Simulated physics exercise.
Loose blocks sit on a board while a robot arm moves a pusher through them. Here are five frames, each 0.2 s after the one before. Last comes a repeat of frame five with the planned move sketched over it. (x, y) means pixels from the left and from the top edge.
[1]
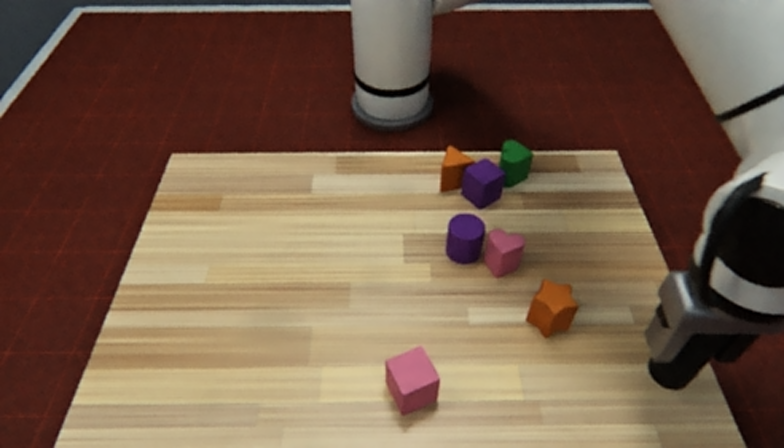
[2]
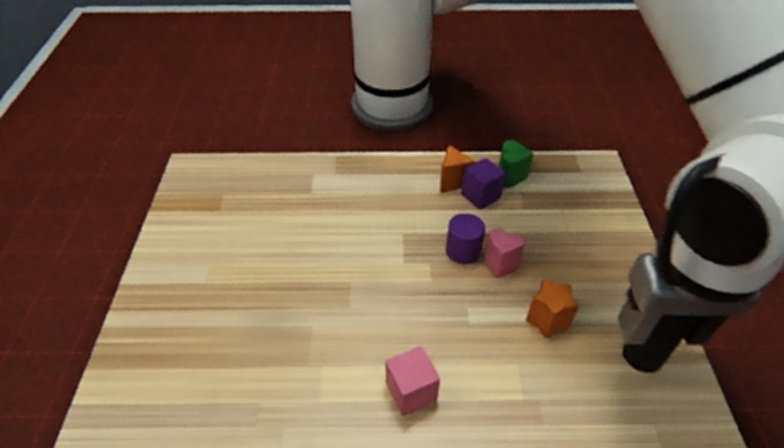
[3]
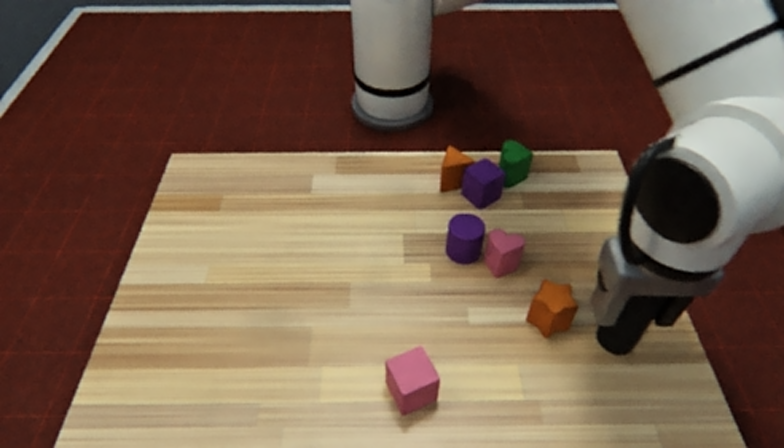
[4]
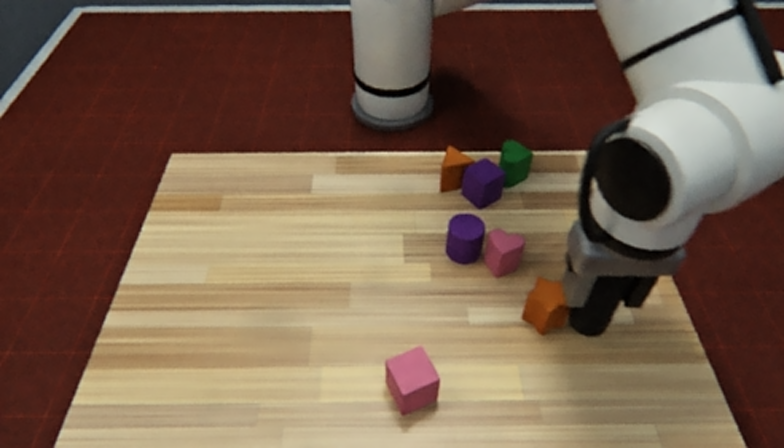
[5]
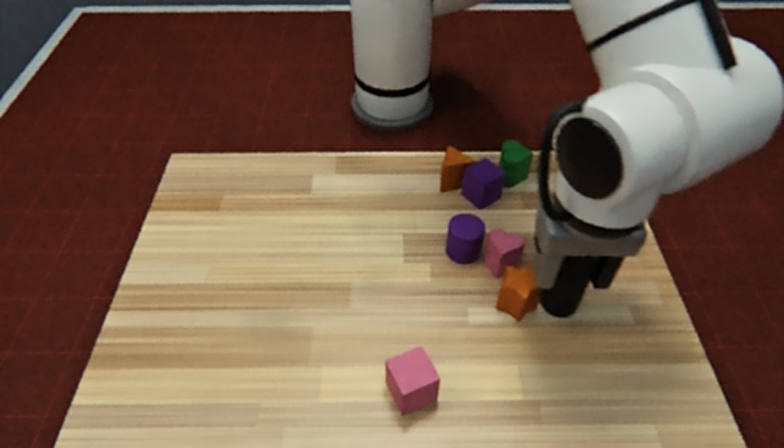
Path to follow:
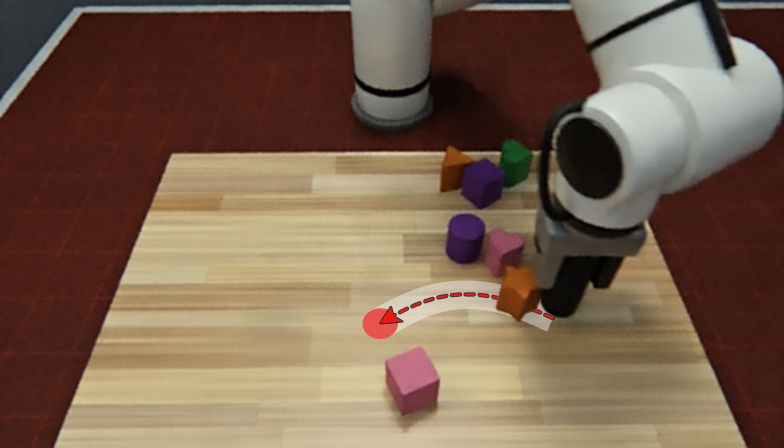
Robot arm moving left across a wooden board, its dark tip pushing an orange star block toward a pink heart block.
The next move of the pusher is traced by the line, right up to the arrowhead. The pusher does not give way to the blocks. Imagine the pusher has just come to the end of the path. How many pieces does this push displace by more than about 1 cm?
Counting only shifts above 1 cm, I get one block.
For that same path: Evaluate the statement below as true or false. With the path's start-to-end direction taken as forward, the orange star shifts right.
The claim holds.
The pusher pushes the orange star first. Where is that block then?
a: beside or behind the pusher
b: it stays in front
Answer: A.
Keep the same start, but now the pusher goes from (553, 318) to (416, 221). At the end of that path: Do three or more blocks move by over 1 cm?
Yes, it checks out.
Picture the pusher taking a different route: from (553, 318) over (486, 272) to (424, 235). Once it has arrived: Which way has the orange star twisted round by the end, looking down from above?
From overhead, the rotation is counterclockwise.
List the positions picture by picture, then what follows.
Pusher tip (668, 373); block tops, pink heart block (506, 240); orange star (557, 295), in the first picture.
Pusher (642, 356); blocks unchanged, in the second picture.
Pusher (615, 339); blocks unchanged, in the third picture.
Pusher (587, 322); orange star (551, 293), in the fourth picture.
Pusher (559, 304); pink heart block (506, 240); orange star (522, 279), in the fifth picture.
Path on the board, from (553, 318) through (493, 297) and (434, 299) to (380, 323).
On the path given first. One third of the way, pusher (496, 282); orange star (461, 266), turned 25° anticlockwise.
Two thirds of the way, pusher (434, 285); orange star (404, 263), turned 25° anticlockwise.
At the end, pusher (380, 309); pink heart block in place; orange star (384, 264), turned 15° clockwise.
